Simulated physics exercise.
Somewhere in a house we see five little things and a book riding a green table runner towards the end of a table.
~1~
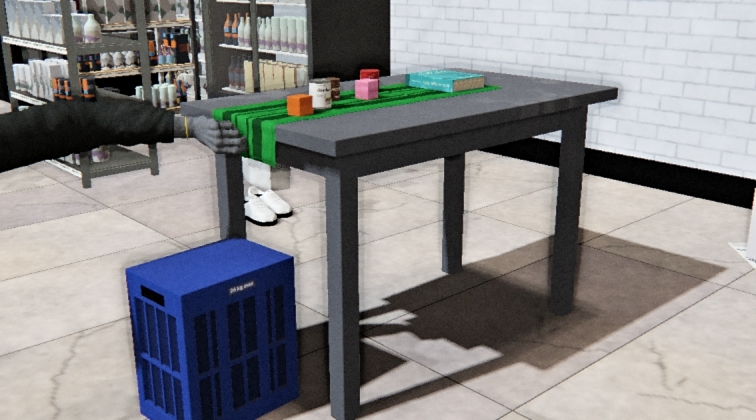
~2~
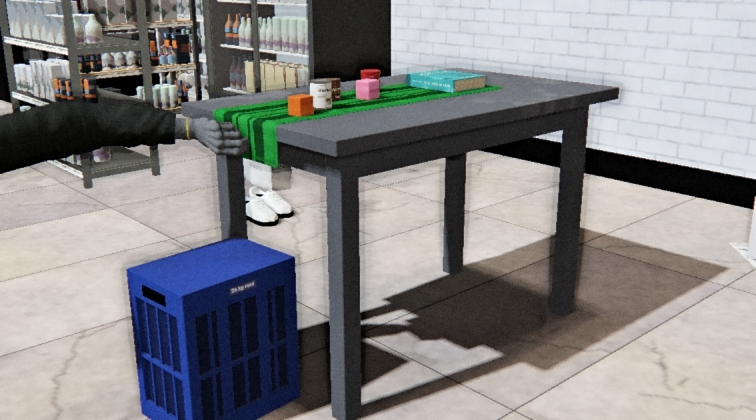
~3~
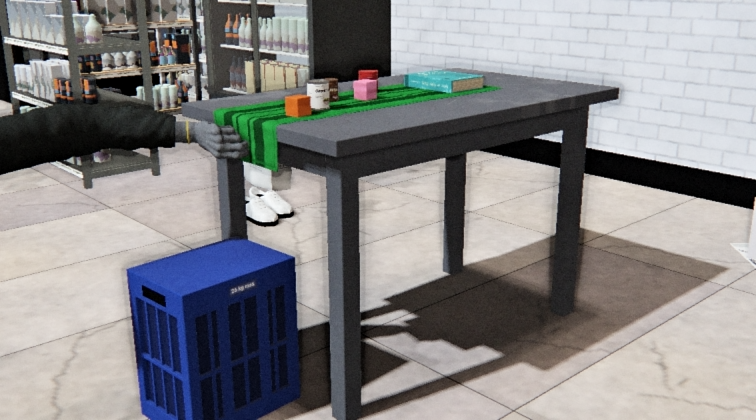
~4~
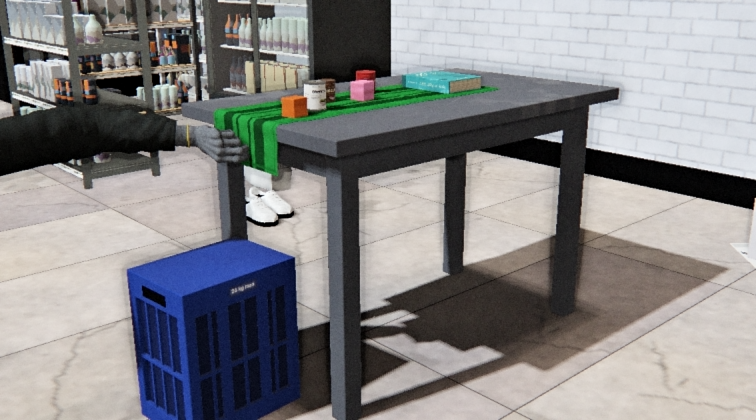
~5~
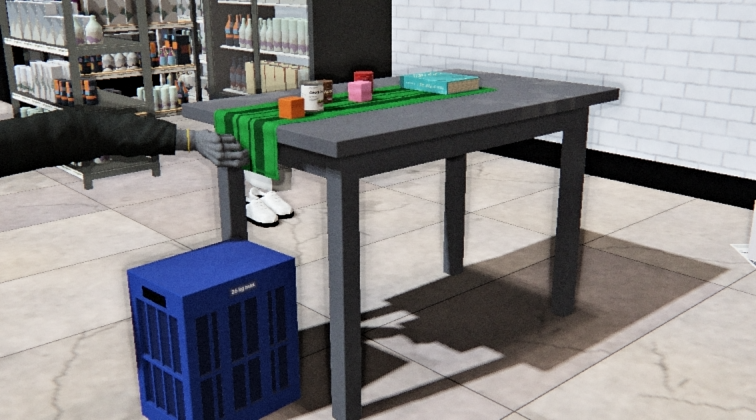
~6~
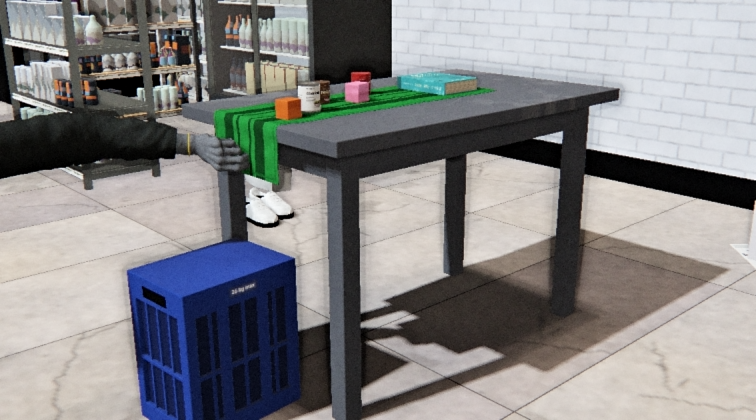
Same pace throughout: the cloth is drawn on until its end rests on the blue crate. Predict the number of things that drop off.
The number is two.
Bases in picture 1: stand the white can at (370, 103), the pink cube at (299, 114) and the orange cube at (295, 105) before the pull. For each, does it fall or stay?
The white can stays aboard, the pink cube is lost, the orange cube is lost.
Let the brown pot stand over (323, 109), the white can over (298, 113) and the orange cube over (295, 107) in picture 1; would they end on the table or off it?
The brown pot tumbles off, the white can drops off, the orange cube drops off.
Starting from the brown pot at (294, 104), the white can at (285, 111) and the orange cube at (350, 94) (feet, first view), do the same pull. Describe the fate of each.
So, the brown pot ends up down, the white can ends up down, the orange cube makes it through.
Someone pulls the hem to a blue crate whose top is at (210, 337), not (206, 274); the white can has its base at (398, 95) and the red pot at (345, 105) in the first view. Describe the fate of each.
First the white can: It is still up there. Then the red pot: It ends off the top.
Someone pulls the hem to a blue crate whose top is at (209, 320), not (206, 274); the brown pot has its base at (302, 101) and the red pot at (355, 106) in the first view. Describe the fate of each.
Brown pot: Lost; red pot: Lost.
Early on, hem near (248, 239); orange cube gone.
Midway, hem on the crate; orange cube and white can gone.
Finally, hem on the crate; orange cube and white can gone. It carries off two.
